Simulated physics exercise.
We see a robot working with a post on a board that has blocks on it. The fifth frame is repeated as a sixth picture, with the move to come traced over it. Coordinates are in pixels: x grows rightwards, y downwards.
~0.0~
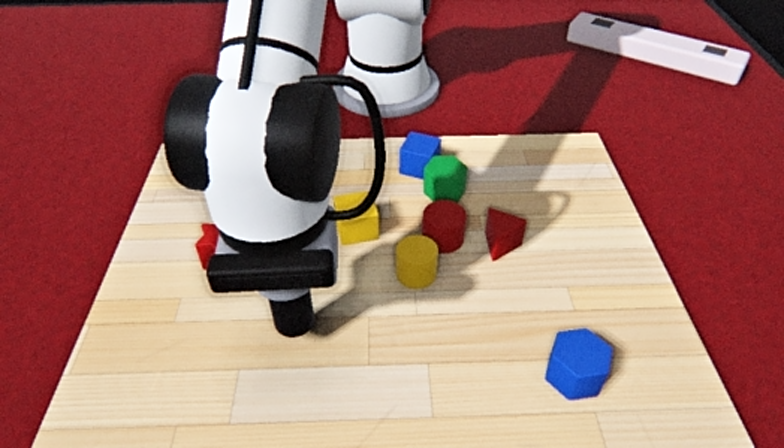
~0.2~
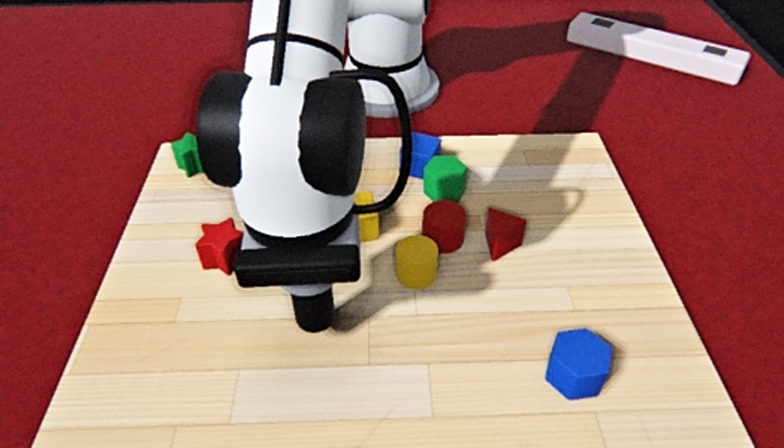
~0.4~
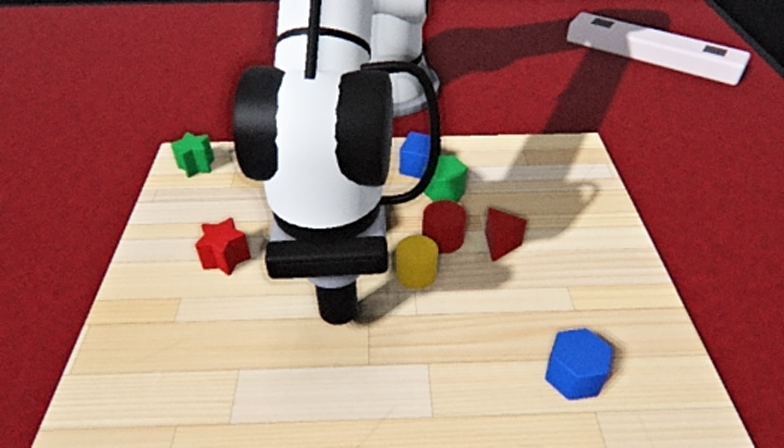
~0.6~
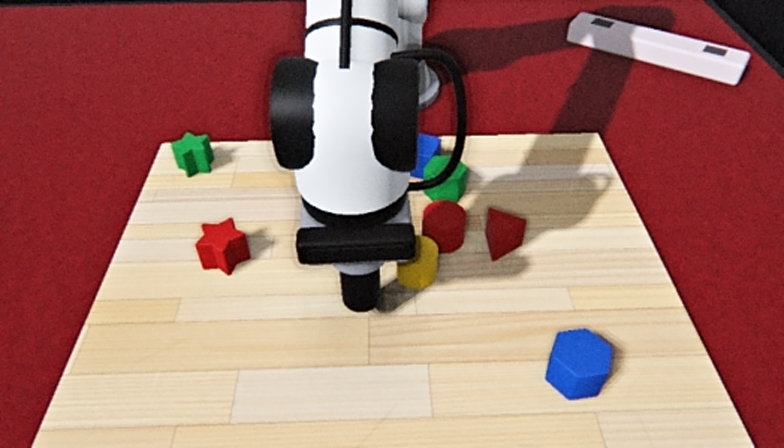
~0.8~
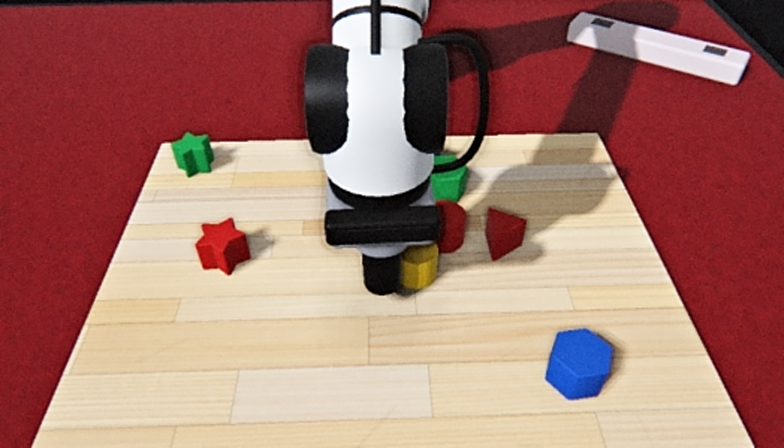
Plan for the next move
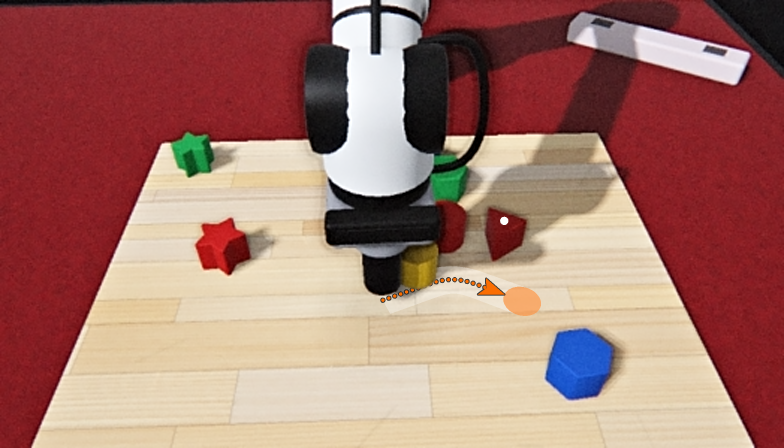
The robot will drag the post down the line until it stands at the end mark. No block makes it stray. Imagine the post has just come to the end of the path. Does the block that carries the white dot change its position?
My answer is no.
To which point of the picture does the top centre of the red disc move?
Close to (449, 199).
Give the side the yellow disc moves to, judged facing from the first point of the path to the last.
My prediction: Leftwards.
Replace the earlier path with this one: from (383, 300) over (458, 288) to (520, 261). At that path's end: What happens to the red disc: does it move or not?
Here's my answer: The red disc gets displaced.
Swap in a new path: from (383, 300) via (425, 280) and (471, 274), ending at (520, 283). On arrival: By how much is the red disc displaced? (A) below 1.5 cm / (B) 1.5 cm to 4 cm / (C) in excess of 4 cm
The answer is B.
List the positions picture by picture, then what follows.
In the first picture, post tip (295, 323); block tops, yellow disc (417, 249); red disc (445, 213); red triangular piece (504, 221).
In the second picture, post (316, 319); blocks unchanged.
In the third picture, post (339, 311); blocks unchanged.
In the fourth picture, post (362, 299); blocks unchanged.
In the fifth picture, post (382, 283); yellow disc (417, 249); red disc (445, 213); red triangular piece (504, 221).
Path on the board, from (383, 300) via (428, 284) and (475, 284), ending at (522, 301); the dot is on the red triangular piece.
The first path, step by step. One third of the way, post (429, 267); yellow disc (440, 233); red disc (449, 205).
Two thirds of the way, post (477, 267); yellow disc (452, 227); red disc (449, 199).
At the end, post (526, 284); yellow disc (452, 227); red disc (449, 199); red triangular piece in place.
